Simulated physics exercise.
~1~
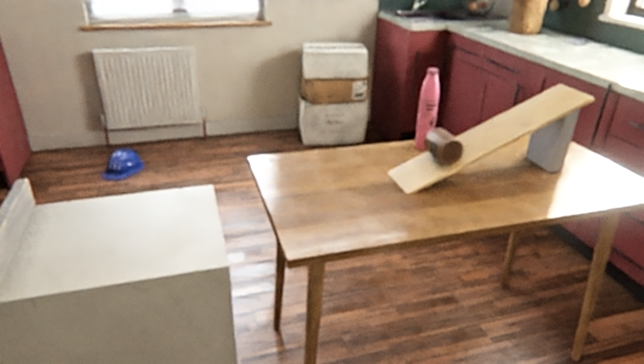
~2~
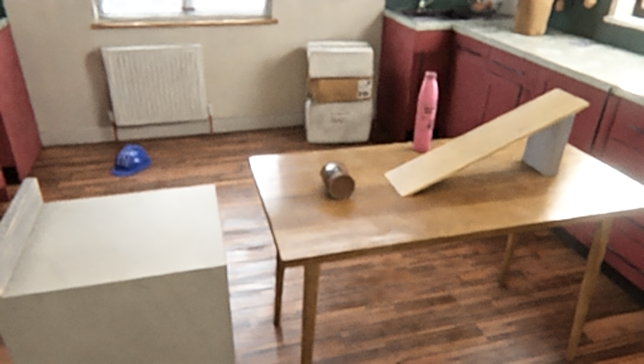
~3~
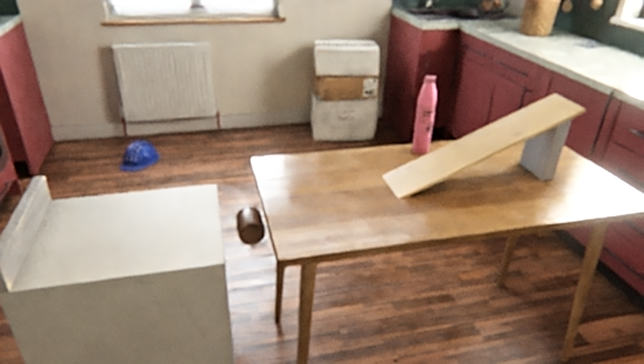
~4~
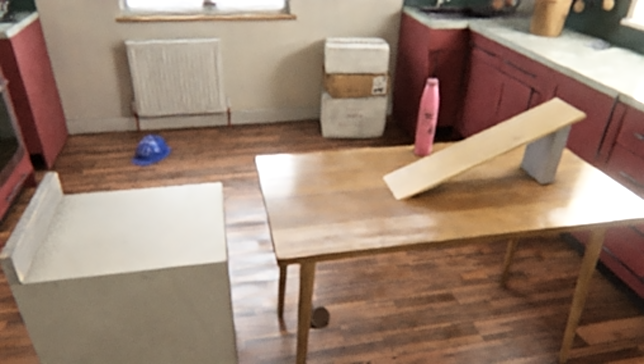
The clip opens on a kitchen where a brown jar lies on its side at the foot of a wooden ramp on a table, with a pink bottle standing close behind. The jar rolls left, away from the ramp and across the tabletop. It then passes over the table's left edge and drops into the gap before a lower, pale top with a raised strip at its far end. Missing that surface, it falls down toward the wooden floor. It ends low in the gap, seen near the table leg, while the pink bottle still stands in place.
